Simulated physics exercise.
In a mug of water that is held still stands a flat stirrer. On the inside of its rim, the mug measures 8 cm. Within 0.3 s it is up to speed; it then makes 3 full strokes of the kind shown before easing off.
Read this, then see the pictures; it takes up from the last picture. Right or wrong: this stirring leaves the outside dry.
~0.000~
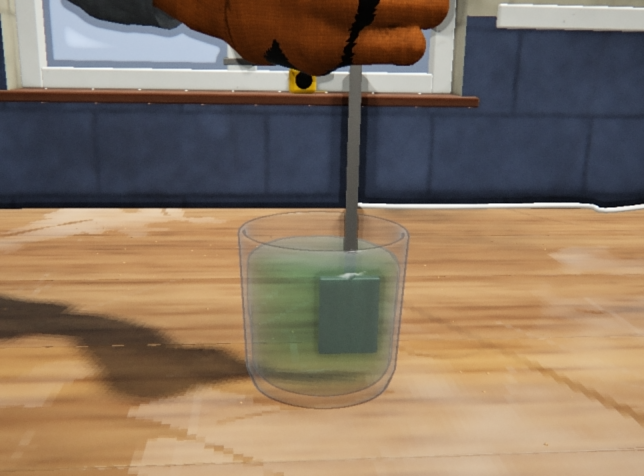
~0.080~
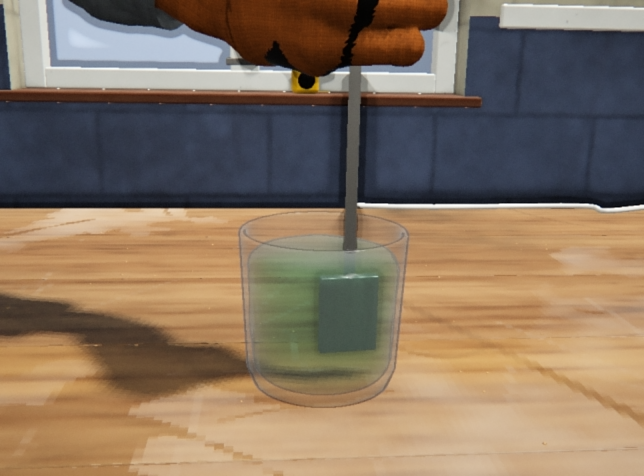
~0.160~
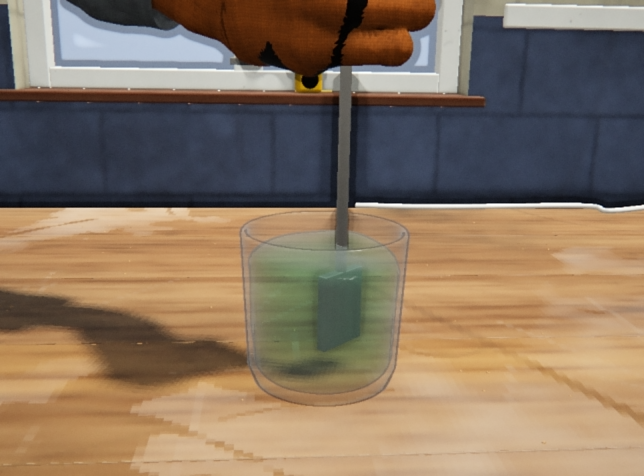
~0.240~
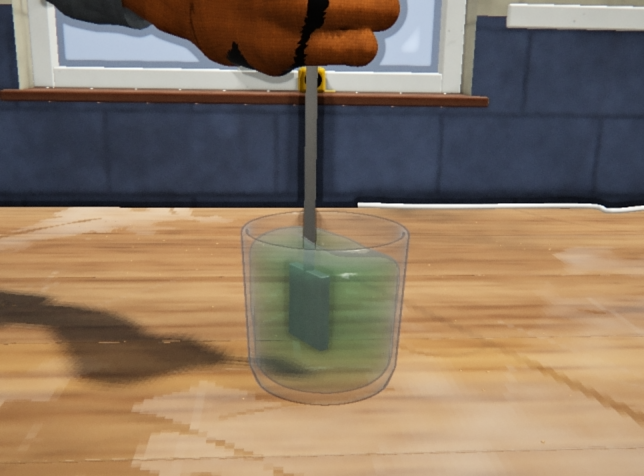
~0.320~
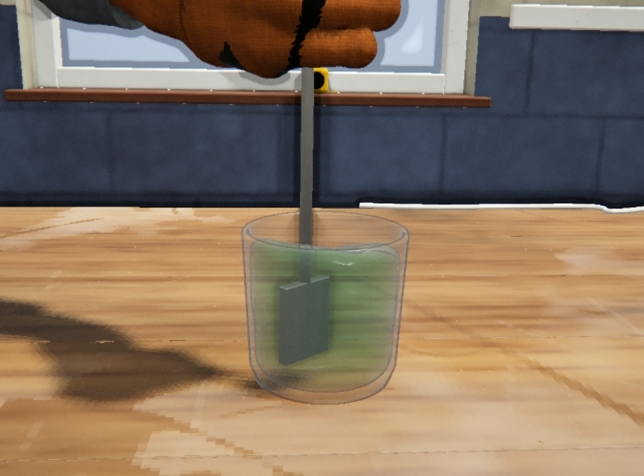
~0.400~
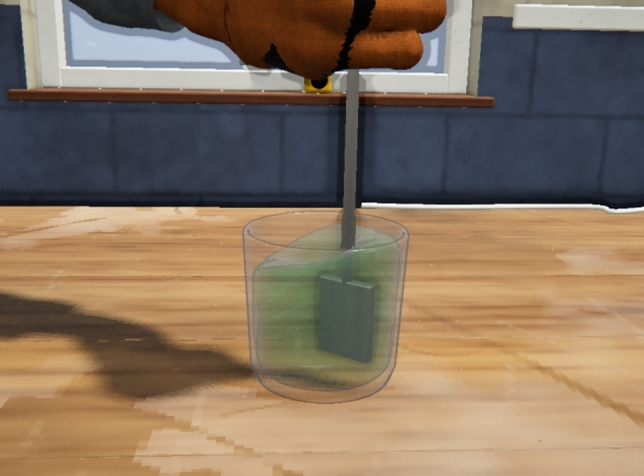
Wrong.
By 0.59 s 0 ml is over the rim.
By 0.78 s 2 ml is over the rim.
By 0.97 s 3 ml is over the rim.
By 1.16 s 6 ml is over the rim.
At rest 6 ml is over the rim.
